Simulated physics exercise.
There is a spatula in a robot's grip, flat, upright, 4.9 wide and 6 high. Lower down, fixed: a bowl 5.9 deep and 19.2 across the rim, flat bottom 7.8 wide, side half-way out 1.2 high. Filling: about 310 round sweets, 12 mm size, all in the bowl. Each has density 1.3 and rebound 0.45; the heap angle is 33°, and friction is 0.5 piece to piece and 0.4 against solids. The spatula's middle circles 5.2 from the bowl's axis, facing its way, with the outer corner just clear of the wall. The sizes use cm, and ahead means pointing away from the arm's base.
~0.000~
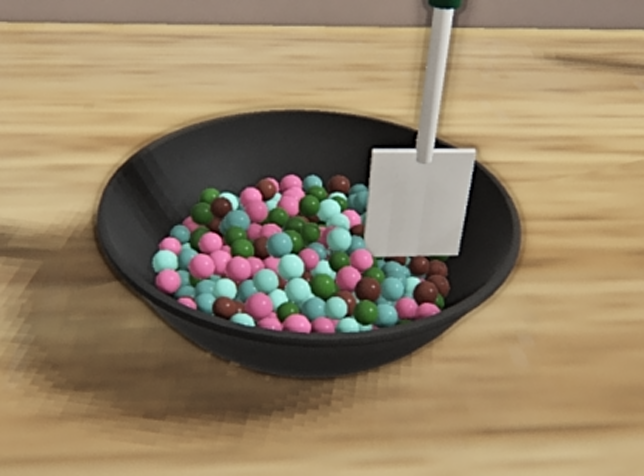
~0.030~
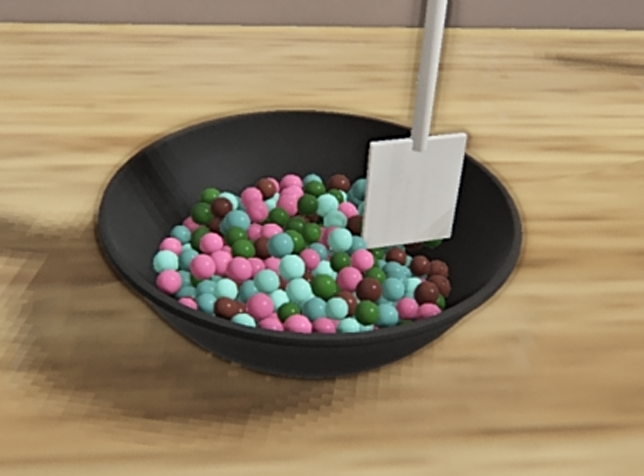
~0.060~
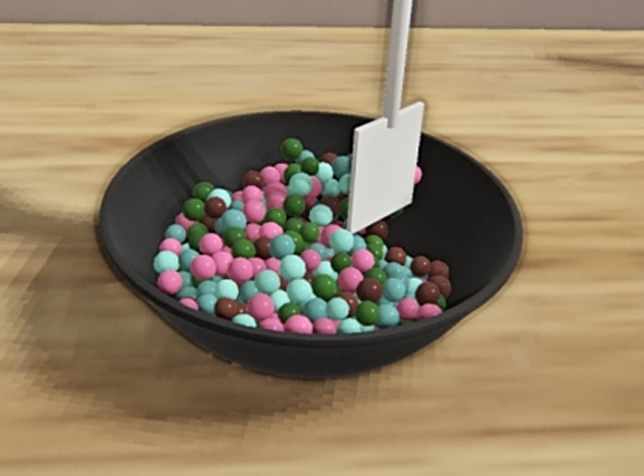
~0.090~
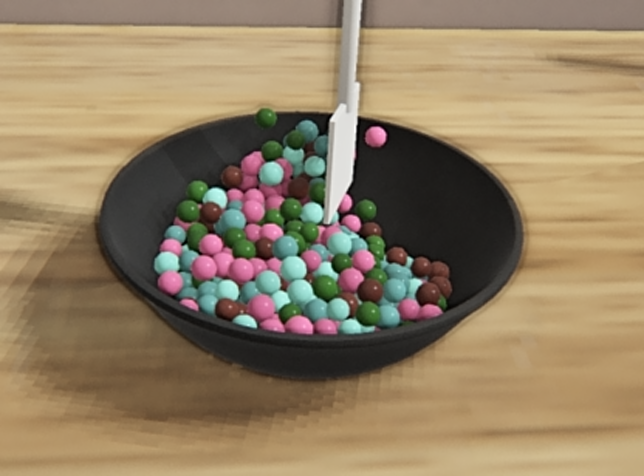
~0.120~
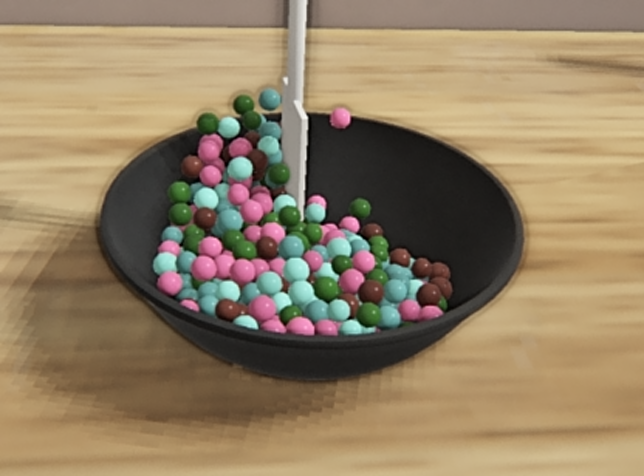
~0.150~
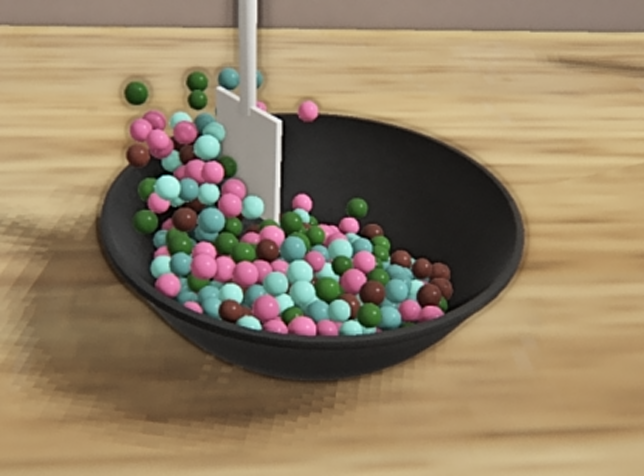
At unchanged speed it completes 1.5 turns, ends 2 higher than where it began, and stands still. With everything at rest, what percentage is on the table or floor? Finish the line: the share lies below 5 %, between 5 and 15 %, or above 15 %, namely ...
... above 15 %.
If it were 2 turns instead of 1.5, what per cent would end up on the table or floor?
I'd reckon near 25 per cent.
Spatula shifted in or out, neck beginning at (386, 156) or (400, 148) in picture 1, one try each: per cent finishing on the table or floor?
Close to 25 per cent for the first and close to 35 per cent for the second.
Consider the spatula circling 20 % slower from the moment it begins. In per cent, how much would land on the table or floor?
Then about 15 per cent.
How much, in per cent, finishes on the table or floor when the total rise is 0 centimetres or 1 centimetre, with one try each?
Around 50 percent, then 40 percent.
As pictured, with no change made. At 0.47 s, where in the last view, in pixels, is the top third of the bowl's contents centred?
About (329, 257).
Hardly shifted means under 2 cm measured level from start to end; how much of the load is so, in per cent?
About 50 %.
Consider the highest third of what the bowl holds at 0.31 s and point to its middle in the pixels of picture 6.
The top third is centred near (353, 297) in the last picture.
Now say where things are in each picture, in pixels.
In the first picture, spatula neck at (428, 122), 0° round; upper third of the load around (293, 251), from x 165 to 440, top at y 185; 311 in the bowl.
In the second picture, spatula neck at (423, 110), 11° round; upper third of the load around (296, 246), from x 165 to 440, top at y 185.
In the third picture, spatula neck at (393, 88), 39° round; upper third of the load around (294, 235), from x 165 to 440, top at y 150.
In the fourth picture, spatula neck at (347, 74), 68° round; upper third of the load around (281, 226), from x 165 to 440, top at y 120.
In the fifth picture, spatula neck at (296, 69), 97° round; upper third of the load around (254, 223), from x 165 to 440, top at y 100.
In the sixth picture, spatula neck at (248, 76), 126° round; upper third of the load around (212, 220), from x 135 to 440, top at y 80; 307 in the bowl, 4 in flight or on the tool.
By 0.31 s, 284° round, highest piece 10 above the table; 263 in the bowl, 19 on the table or floor, 29 in flight or on the tool.
By 0.47 s, 82° round, highest piece 8 above the table; 242 in the bowl, 60 on the table or floor, 9 in flight or on the tool.
By 0.76 s, 180° round, highest piece 4 above the table; 242 in the bowl, 69 on the table or floor.
By 1.46 s, 180° round, highest piece 4 above the table; 242 in the bowl, 69 on the table or floor.
Final count, 242 in the bowl, 69 on the table or floor. That is 22 % on the table or floor.
